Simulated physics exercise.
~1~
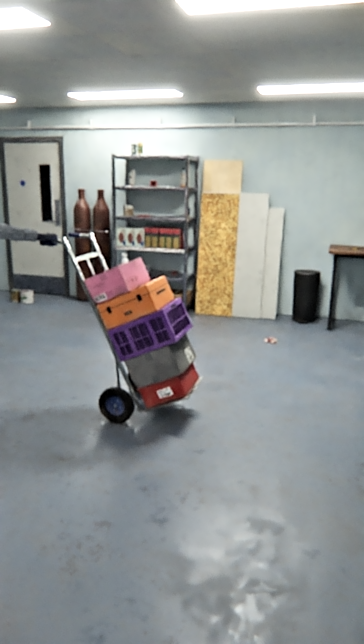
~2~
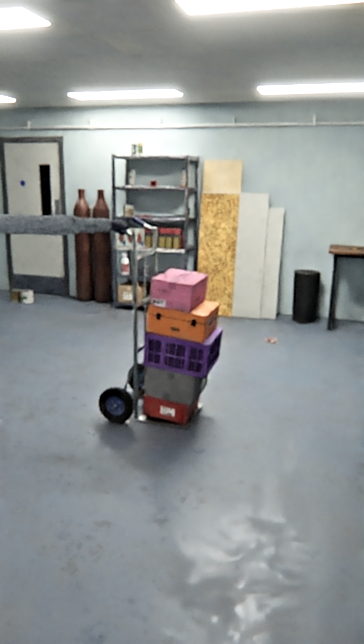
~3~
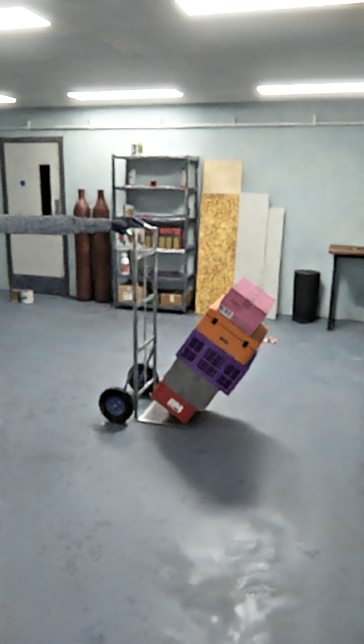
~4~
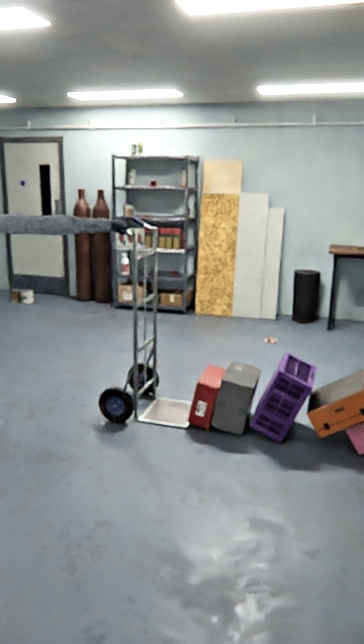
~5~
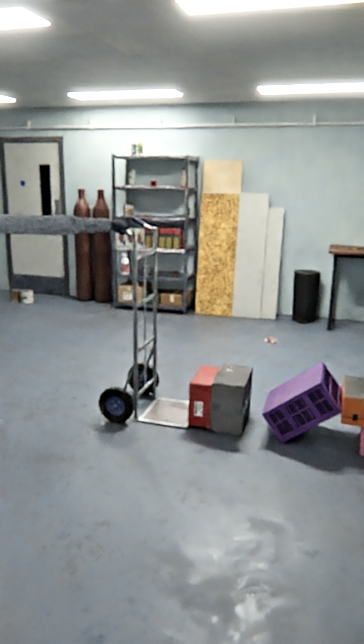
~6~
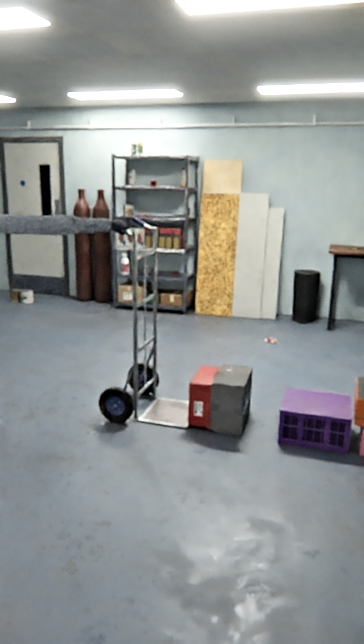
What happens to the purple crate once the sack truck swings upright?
The purple crate gets shifted from its place in the stack, tipping off to the right and coming to rest on the floor away from the truck.
